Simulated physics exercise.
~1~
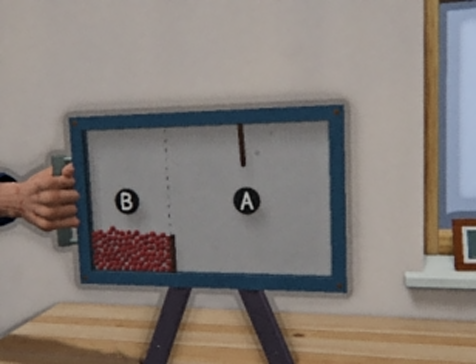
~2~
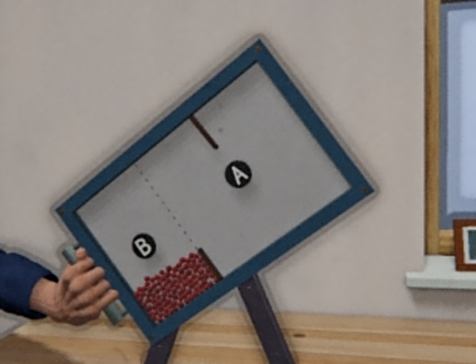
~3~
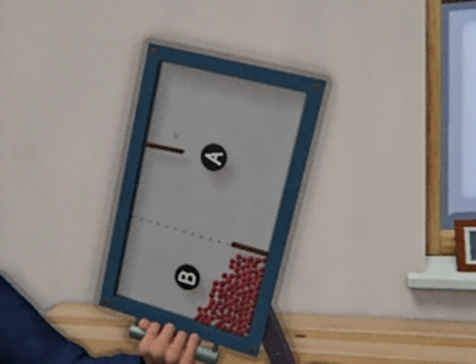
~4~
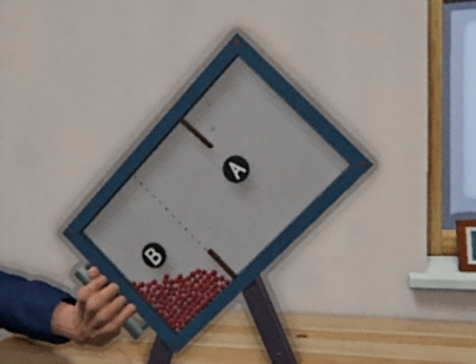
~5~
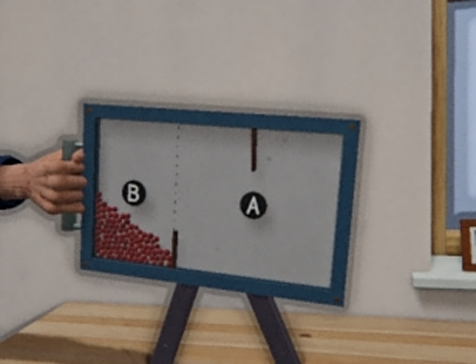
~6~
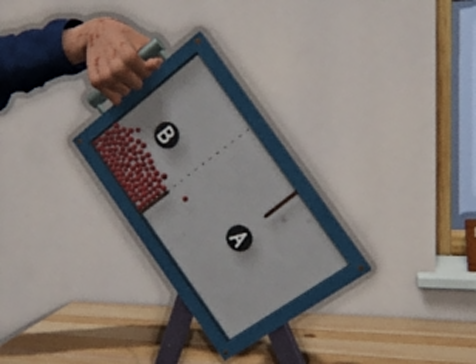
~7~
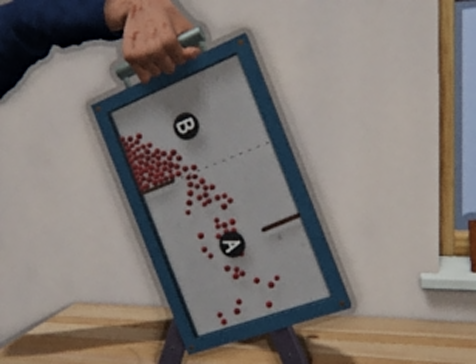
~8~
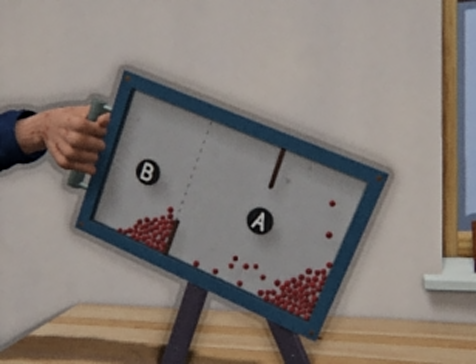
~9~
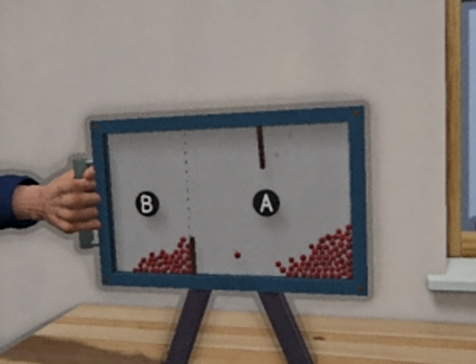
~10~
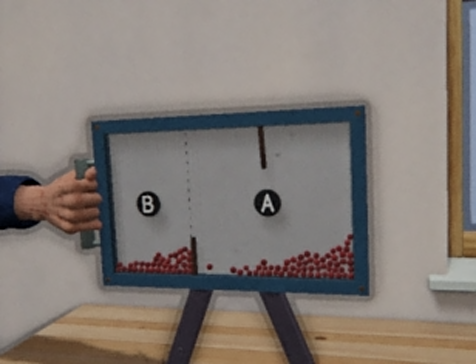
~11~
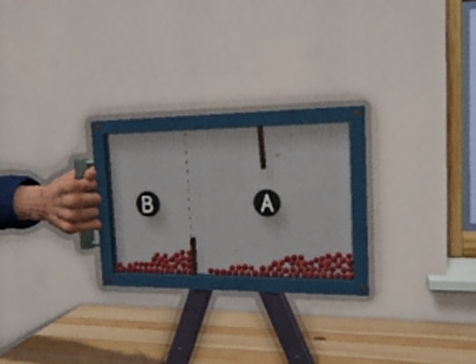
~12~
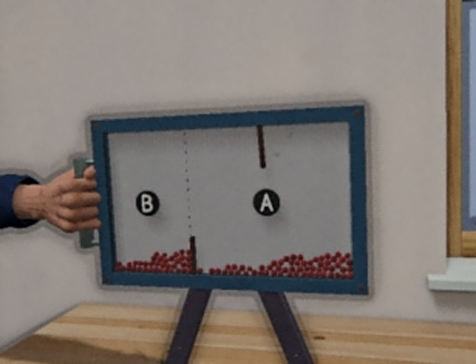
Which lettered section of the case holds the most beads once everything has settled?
Section A ends up with the most beads, while a smaller share stays behind the divider in B.
